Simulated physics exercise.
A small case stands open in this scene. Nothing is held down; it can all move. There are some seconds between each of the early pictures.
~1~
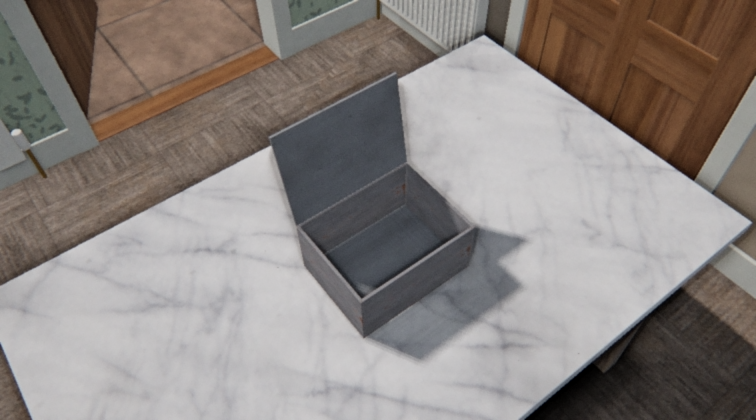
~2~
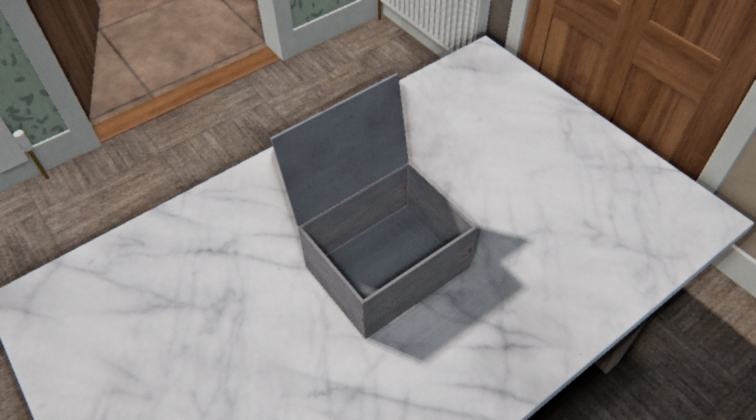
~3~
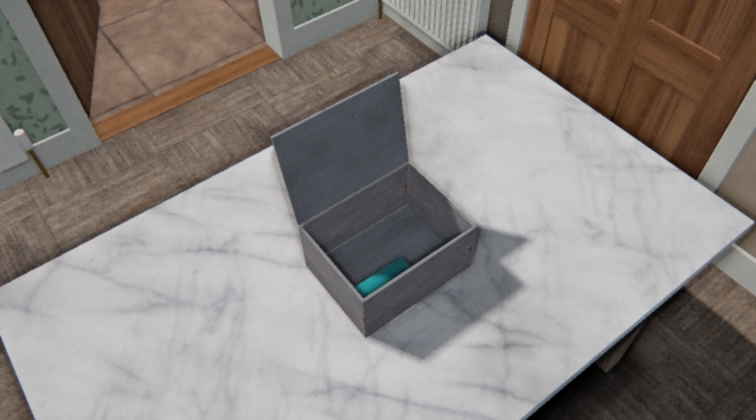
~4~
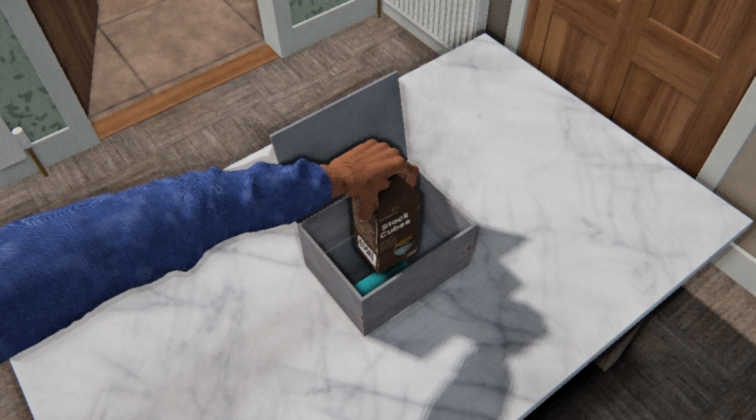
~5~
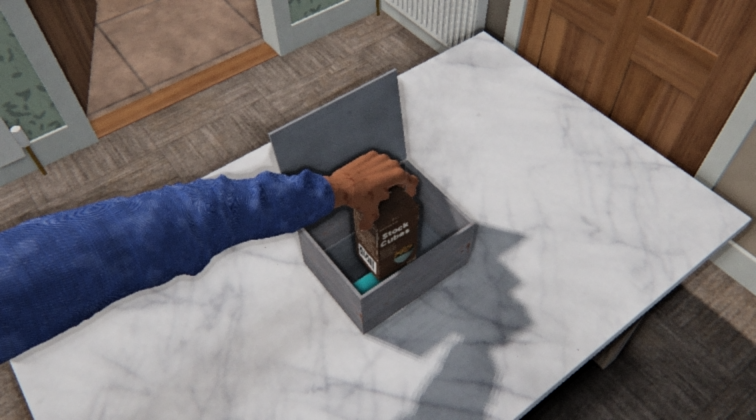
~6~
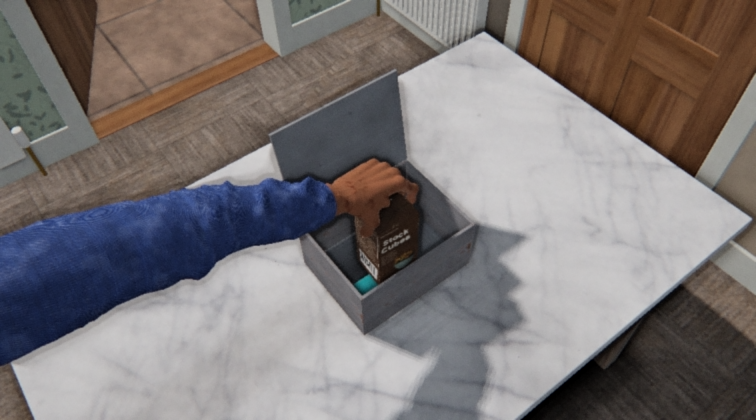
On a white marble table, a grey box stood open and empty until a teal object appeared inside; then a hand in a blue sleeve lowered a brown carton into the box beside it.
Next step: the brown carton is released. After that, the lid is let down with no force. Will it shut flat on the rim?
Most likely the lid stays clear of the rim.
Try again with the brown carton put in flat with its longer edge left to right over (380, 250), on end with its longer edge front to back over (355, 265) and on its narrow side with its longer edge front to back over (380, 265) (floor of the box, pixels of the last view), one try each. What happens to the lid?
In the first case the lid comes down fully; in the second it stays propped open; in the third it stays propped open.
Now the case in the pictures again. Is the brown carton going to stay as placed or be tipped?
Well, the brown carton ends up skewed.
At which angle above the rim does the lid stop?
I'd say roughly 40 degrees above the rim.
Then, 0.40 s past the last view, brown carton rocked 53° from its first pose near (375, 236); turquoise shaker displaced about its own width.
Then, 1.30 s past the last view, lid 78° above the rim; brown carton rocked 48° from its first pose near (375, 236); turquoise shaker displaced about its own width.
Then, 1.70 s past the last view, lid 52° above the rim; brown carton rocked 48° from its first pose near (375, 236); turquoise shaker displaced about its own width.
Finally, lid 41° above the rim; down or leaning hard in the box, brown carton; turquoise shaker still in place. Final places as the last picture's camera would see them, brown carton near (375, 236).
